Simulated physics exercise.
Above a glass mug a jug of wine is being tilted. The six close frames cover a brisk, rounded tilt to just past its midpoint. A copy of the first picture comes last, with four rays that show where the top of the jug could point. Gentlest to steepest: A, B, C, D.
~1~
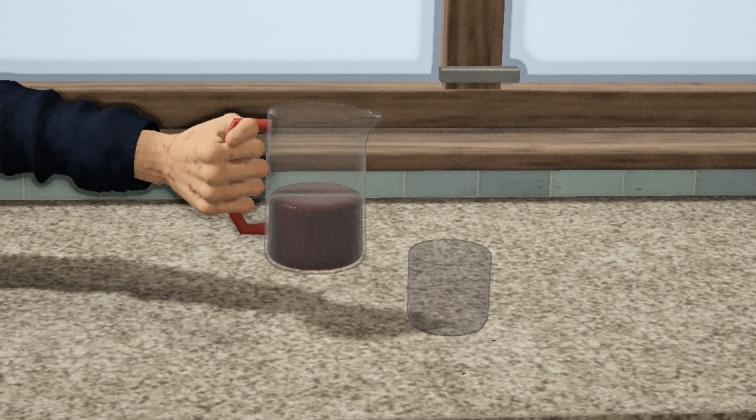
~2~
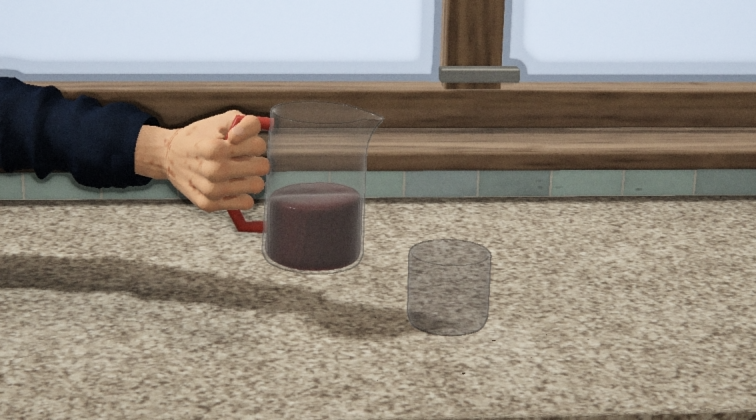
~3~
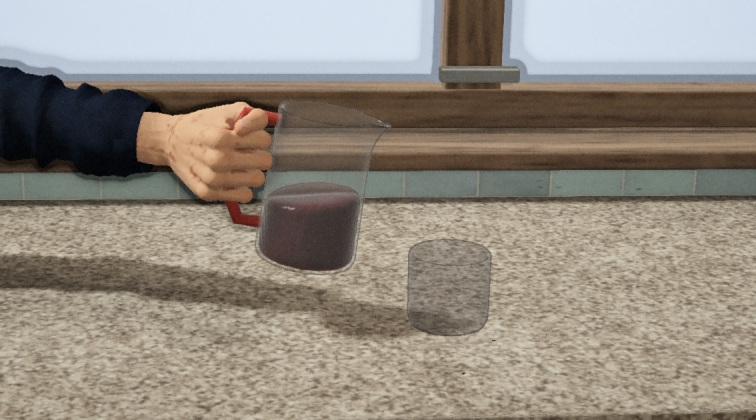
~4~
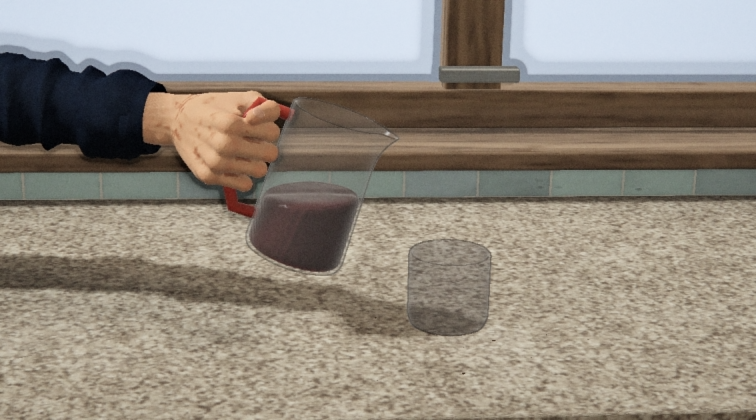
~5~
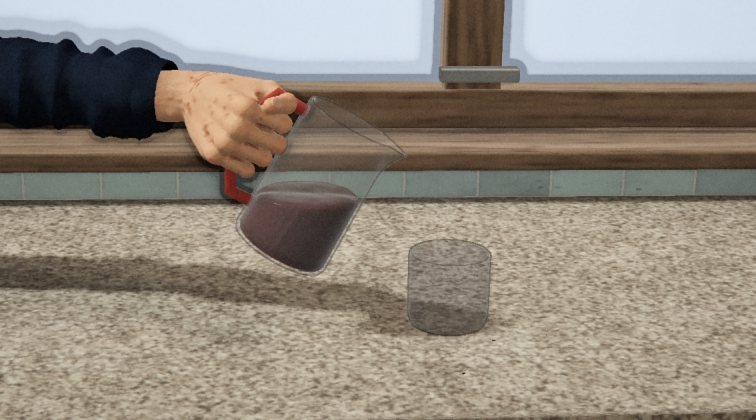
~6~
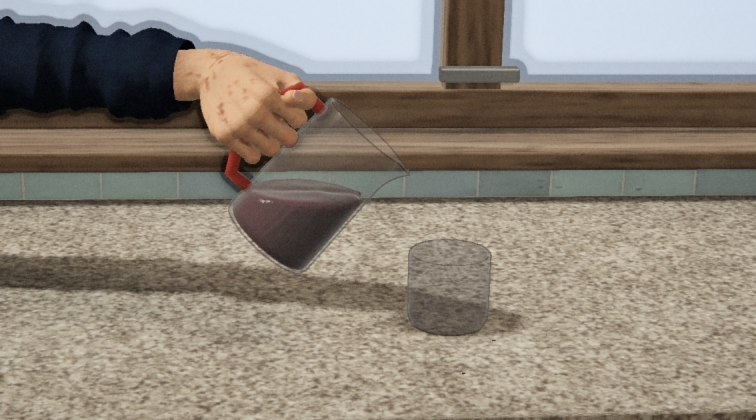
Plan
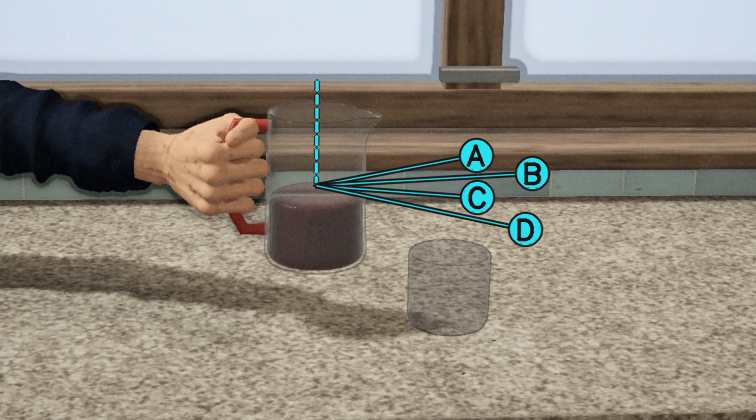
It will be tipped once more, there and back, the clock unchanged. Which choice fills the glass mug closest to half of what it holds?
A works best here.
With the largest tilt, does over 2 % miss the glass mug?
Yes.
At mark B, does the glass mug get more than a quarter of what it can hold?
Yes.
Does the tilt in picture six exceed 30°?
Yes, it does.
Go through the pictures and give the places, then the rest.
Upright, lip at (379, 115); rim of the glass mug round (450, 252); nothing has left yet, in the first picture.
Tipped about 2°, lip at (381, 118); nothing has left yet, in the second picture.
Tipped about 8°, lip at (388, 125); nothing has left yet, in the third picture.
Tipped about 18°, lip at (397, 137); nothing has left yet, in the fourth picture.
Tipped about 29°, lip at (405, 154); nothing has left yet, in the fifth picture.
Tipped about 41°, lip at (409, 172); nothing has left yet, in the sixth picture.
In cyan, A at (459, 158); B at (515, 174); C at (460, 196); D at (508, 226).
With A, the glass mug ends with about 49 % of what it can hold.
With B, the glass mug ends with about 69 % of what it can hold; 5 % of the wine is spilt.
With C, the glass mug ends with about 61 % of what it can hold; 29 % of the wine is spilt.
With D, the glass mug ends with about 31 % of what it can hold; 65 % of the wine is spilt.
